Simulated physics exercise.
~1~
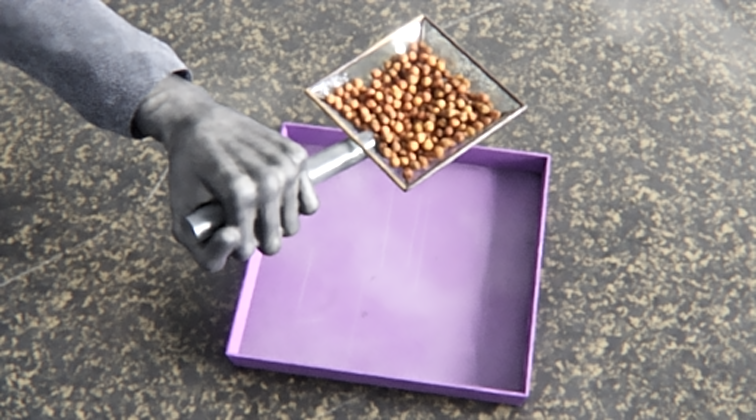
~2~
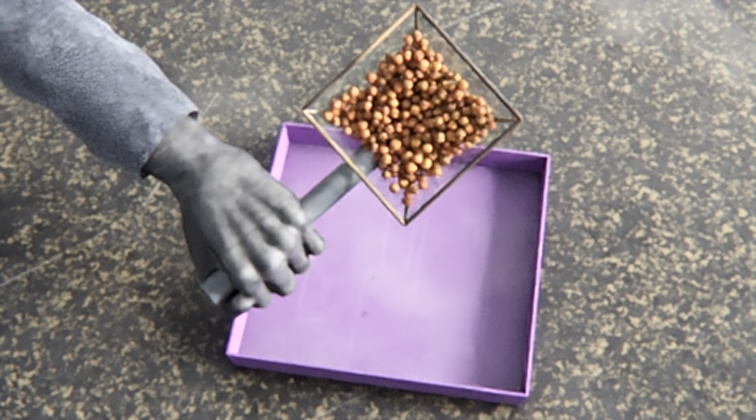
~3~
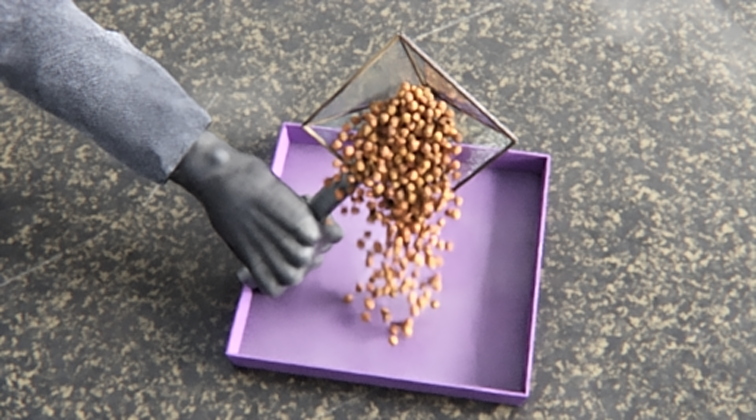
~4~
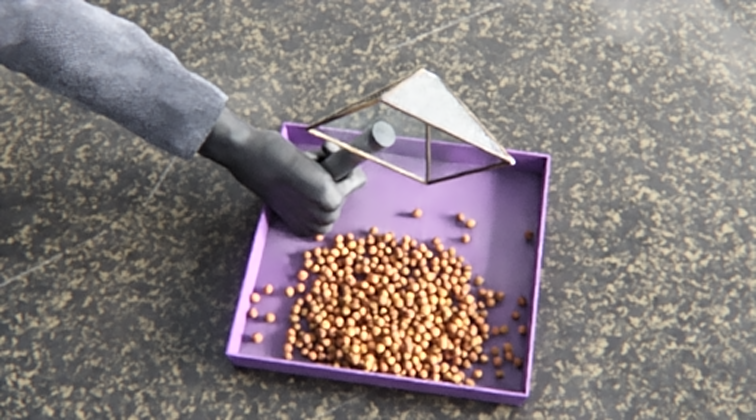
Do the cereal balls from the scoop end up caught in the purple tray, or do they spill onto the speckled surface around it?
The cereal balls end up caught in the purple tray, where they form a broad pile with a few scattered around it. None can be seen on the speckled surface outside.
